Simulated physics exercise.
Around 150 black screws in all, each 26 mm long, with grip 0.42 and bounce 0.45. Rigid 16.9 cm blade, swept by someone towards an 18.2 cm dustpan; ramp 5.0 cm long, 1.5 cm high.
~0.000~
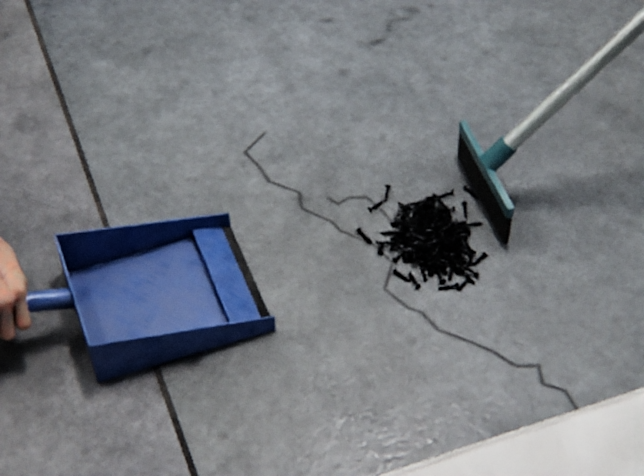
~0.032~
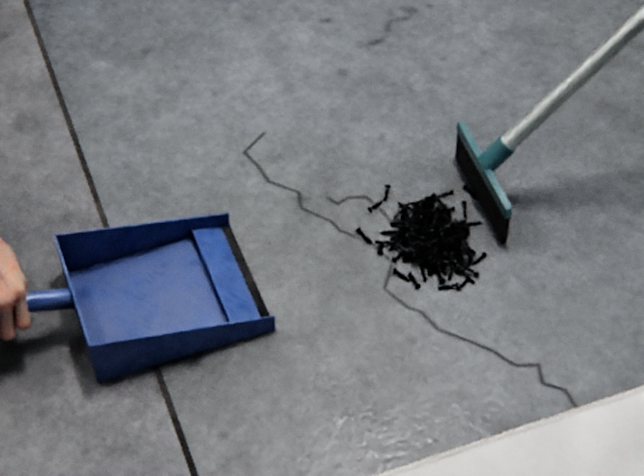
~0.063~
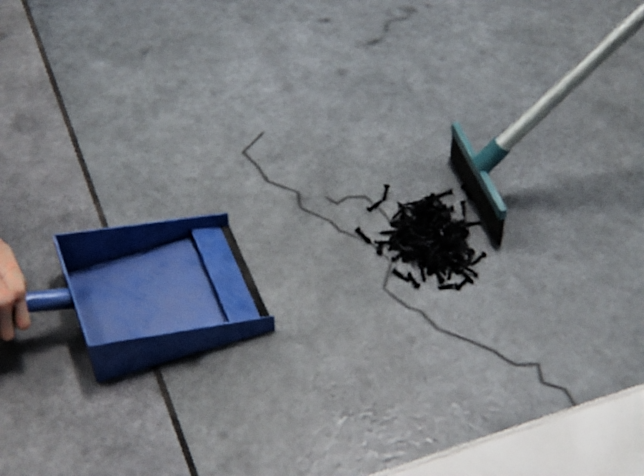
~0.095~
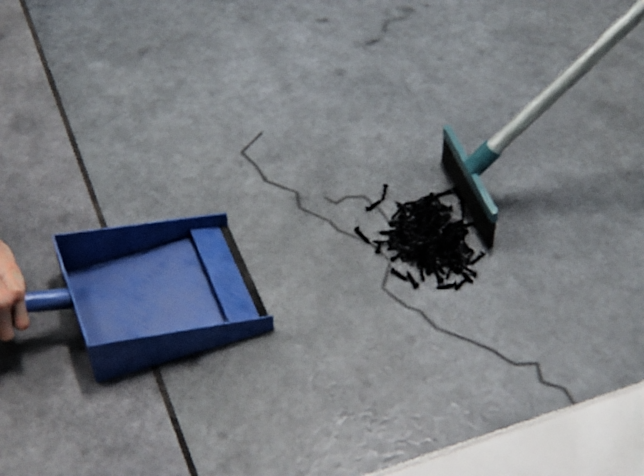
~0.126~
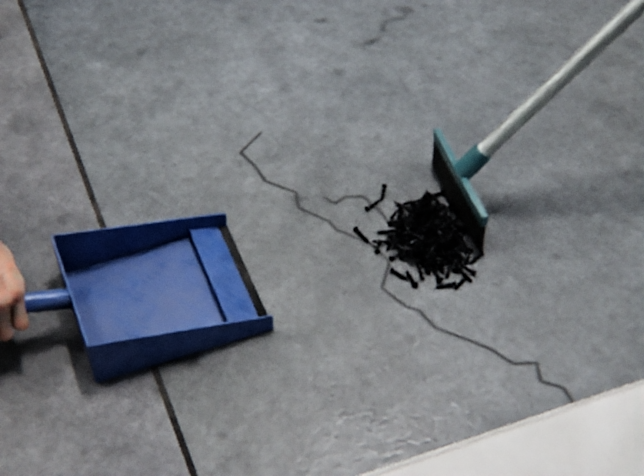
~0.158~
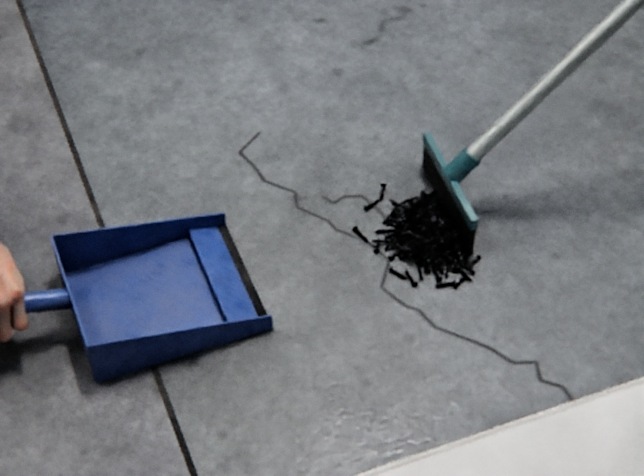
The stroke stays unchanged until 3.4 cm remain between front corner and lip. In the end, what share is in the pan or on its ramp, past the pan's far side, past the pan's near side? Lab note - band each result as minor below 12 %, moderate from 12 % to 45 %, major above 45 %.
My prediction: In the pan or on its ramp: A middling portion. Past the pan's far side: A slim portion. Past the pan's near side: A middling portion.
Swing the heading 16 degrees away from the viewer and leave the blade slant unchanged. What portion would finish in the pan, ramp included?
Estimate: 15 % in pan or on ramp.
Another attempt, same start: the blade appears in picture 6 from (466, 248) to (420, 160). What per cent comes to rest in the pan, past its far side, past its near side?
Split: Pan = 10, far = 0, near = 45.
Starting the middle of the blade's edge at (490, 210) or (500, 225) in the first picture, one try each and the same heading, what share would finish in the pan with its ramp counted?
15 and 10 per cent, roughly.
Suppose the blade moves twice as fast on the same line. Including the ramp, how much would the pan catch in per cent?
Then roughly 35 per cent.
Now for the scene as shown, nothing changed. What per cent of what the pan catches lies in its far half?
Something like 10 per cent of the catch.
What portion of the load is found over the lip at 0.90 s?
Around 20 per cent of the load.
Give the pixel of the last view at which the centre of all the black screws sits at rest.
Somewhere near (273, 297) in the last picture.
Then, at 0.42 s, middle of the blade 16 cm from the lip; 0 % over the lip, far side 0 %, near side 15 %.
After 0.60 s, middle of the blade 8 cm from the lip; 0 % over the lip, far side 0 %, near side 20 %.
After 0.90 s, middle of the blade 4 cm from the lip; 20 % over the lip, far side 5 %, near side 25 %.
By 1.5 s all is still; pan 20 %, far side 5 %, near side 25 %, in front of the lip or behind the blade 55 %.
